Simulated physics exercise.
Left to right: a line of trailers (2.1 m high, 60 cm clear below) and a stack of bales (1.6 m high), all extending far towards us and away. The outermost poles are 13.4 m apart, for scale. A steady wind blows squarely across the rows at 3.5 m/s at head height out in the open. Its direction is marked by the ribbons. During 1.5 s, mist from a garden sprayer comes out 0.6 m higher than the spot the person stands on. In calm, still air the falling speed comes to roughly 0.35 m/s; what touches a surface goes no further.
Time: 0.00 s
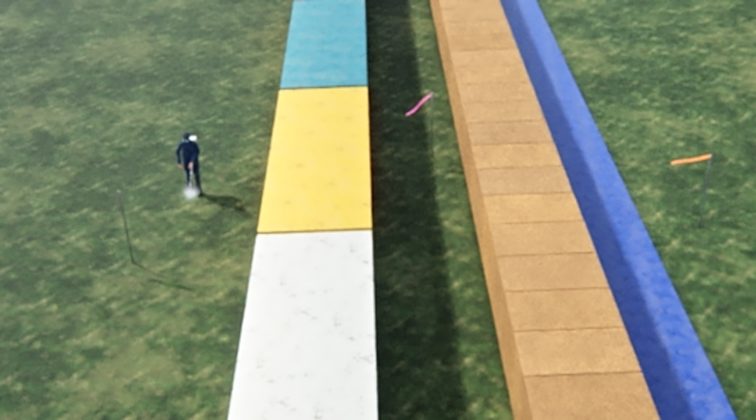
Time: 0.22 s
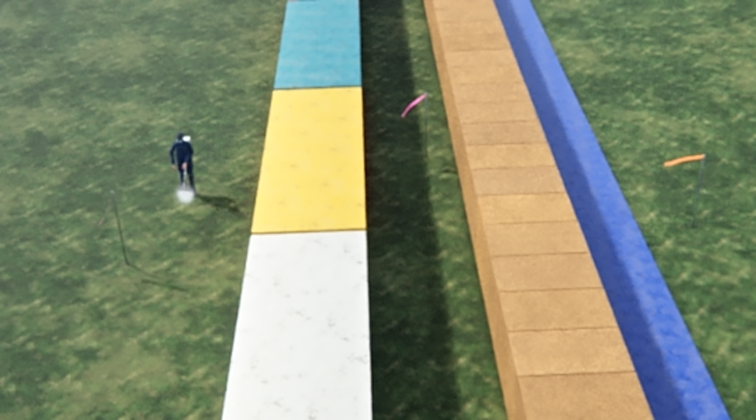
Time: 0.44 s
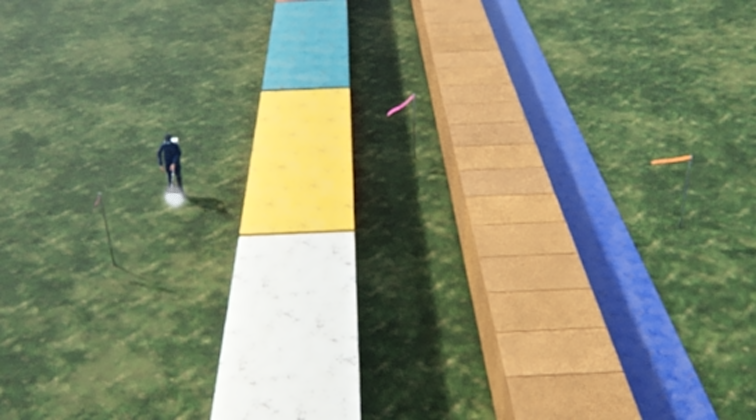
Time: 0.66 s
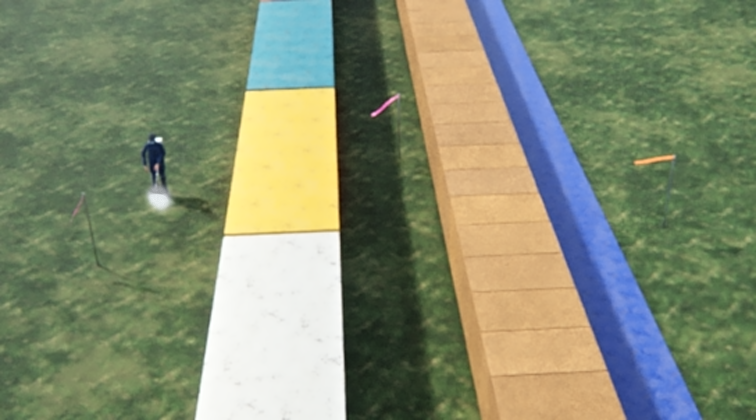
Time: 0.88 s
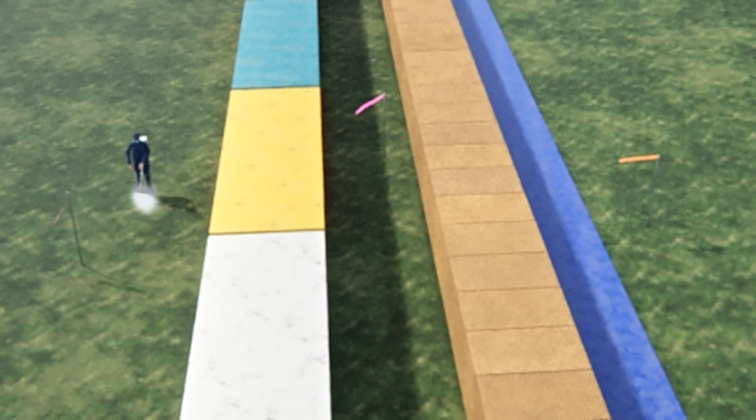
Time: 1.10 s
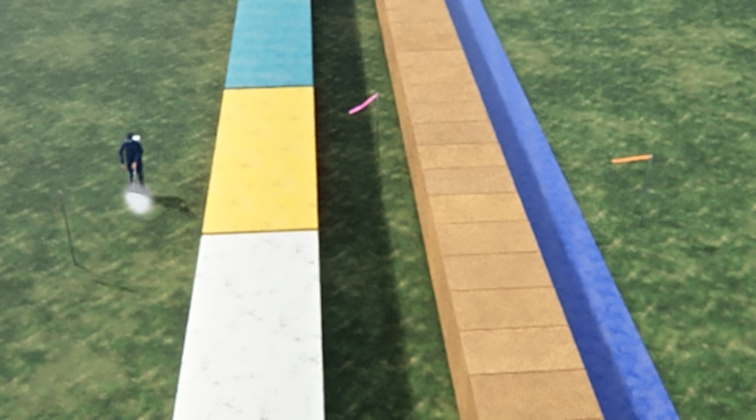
A long white, yellow and teal row and a tan stepped one beside a blue strip slid slowly left across the view, while a dark-clothed person on the grass stood by a small white puff of mist.
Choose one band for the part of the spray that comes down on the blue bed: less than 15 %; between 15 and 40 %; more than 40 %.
I would say under 15 %.
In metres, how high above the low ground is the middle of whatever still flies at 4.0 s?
I'd put it close to 0.2 metres up.
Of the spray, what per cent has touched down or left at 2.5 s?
Roughly 35 in a hundred.
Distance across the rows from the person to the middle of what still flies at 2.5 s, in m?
Roughly 0.0 m.
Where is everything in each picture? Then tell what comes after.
The first picture shows the spray in the air spans x = 185 to 195 around y = 190 and it comes from (191, 190).
The second picture shows the right ribbon ends at (665, 164), leaning 80 degrees to the left, the spray in the air spans x = 180 to 190 around y = 195 and the blue one passes (606, 228).
The third picture shows the inner ribbon ends at (388, 115), leaning 50 degrees to the left, the spray in the air spans x = 170 to 180 around y = 195 and the top of the stack of bales crosses (494, 145).
The fourth picture shows the spray in the air spans x = 150 to 165 around y = 195 and the blue one passes (557, 178).
The fifth picture shows the right ribbon ends at (619, 161), leaning 80 degrees to the left and the spray in the air spans x = 135 to 150 around y = 195.
The sixth picture shows the inner ribbon ends at (350, 113), leaning 55 degrees to the left, the spray in the air spans x = 130 to 145 around y = 195 and the top of the line of trailers crosses (266, 132).
After 2.5 s, 33 % is no longer flying here, and 0 % lies on the blue bed; the middle of what still flies is 0.3 m above the low ground, near (143, 204).
After 4.0 s, 82 % is no longer flying here, and 0 % lies on the blue bed; the middle of what still flies is 0.2 m above the low ground, near (149, 206).
After 8.0 s, 98 % is no longer flying here, and 0 % lies on the blue bed.
After 20.0 s, 100 % is no longer flying here, and 0 % lies on the blue bed.
After 45.0 s, 100 % is no longer flying here, and 0 % lies on the blue bed.
